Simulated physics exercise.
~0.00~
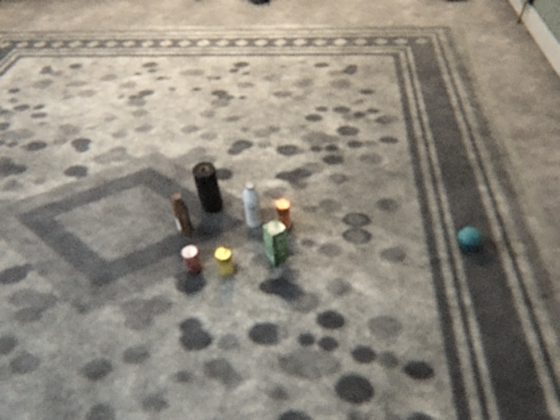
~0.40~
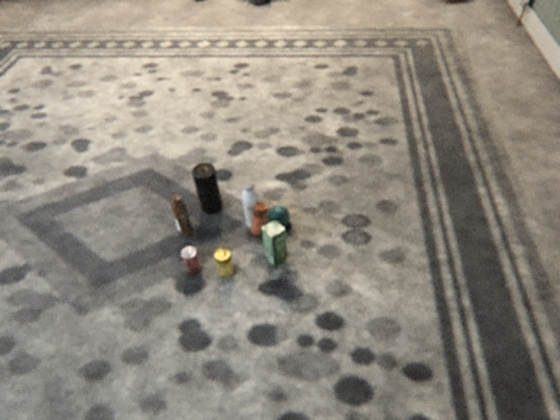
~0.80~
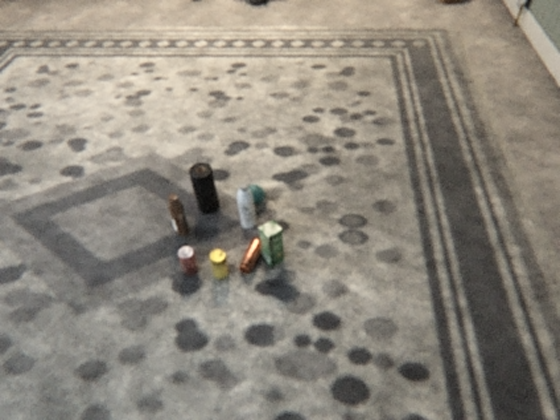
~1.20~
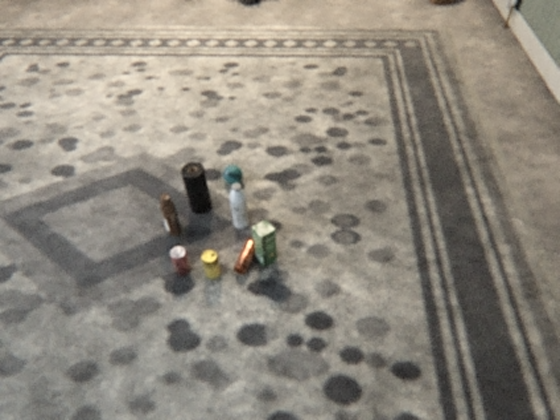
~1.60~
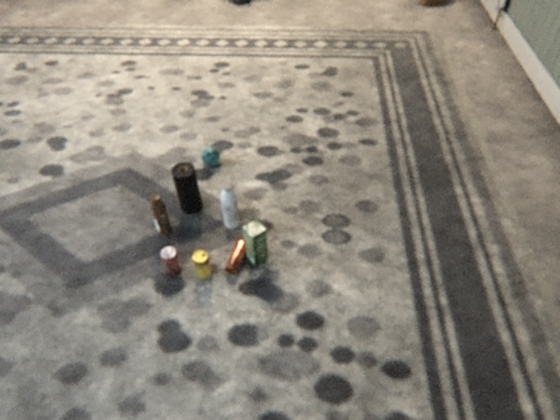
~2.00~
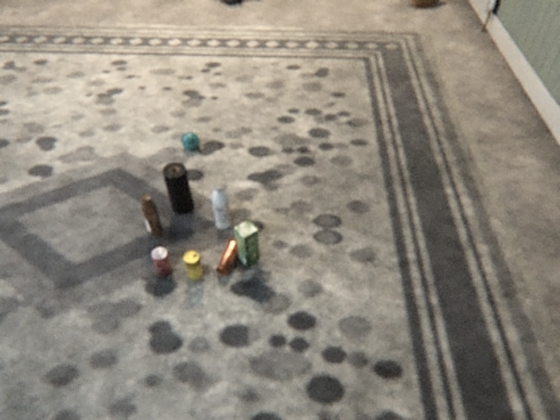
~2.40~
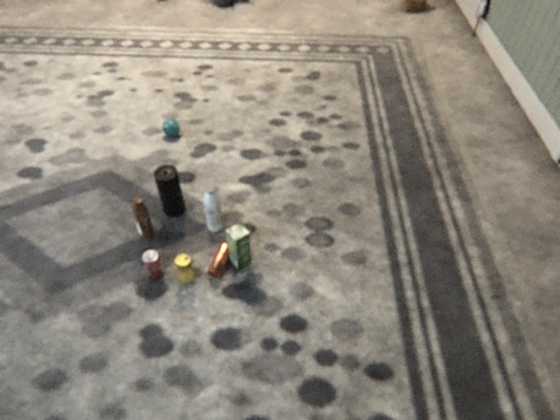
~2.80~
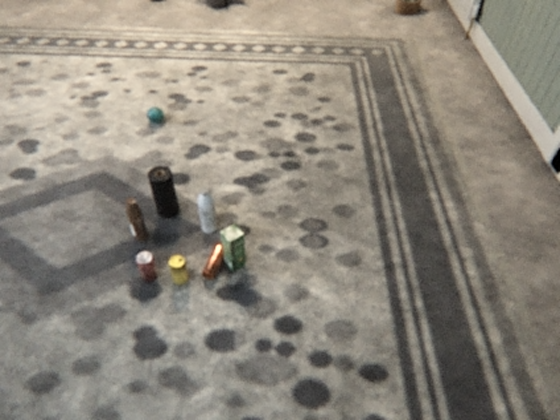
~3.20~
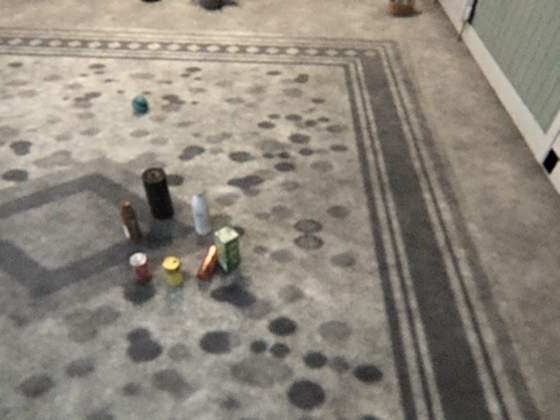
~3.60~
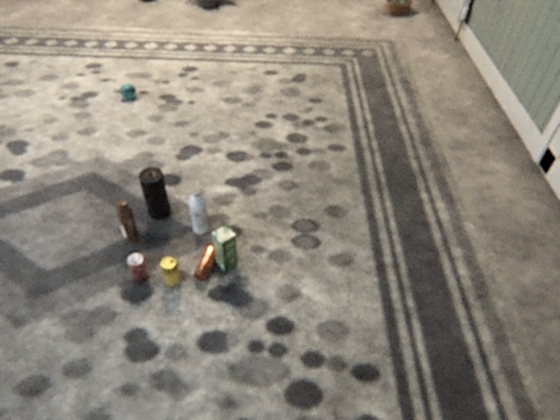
At the start, a turquoise ball is on the dark border of a grey patterned carpet, to the right of a cluster of small cans, bottles, a black roll and a green carton. The ball travels left into the group and reaches the orange can, which tips over. The can ends up on its side between the yellow can and the green carton, while the ball passes behind the white bottle. The ball keeps rolling up and to the left, beyond the black roll, as the view shifts slightly right. By the end, it is far behind the group, and only the orange can lies toppled.
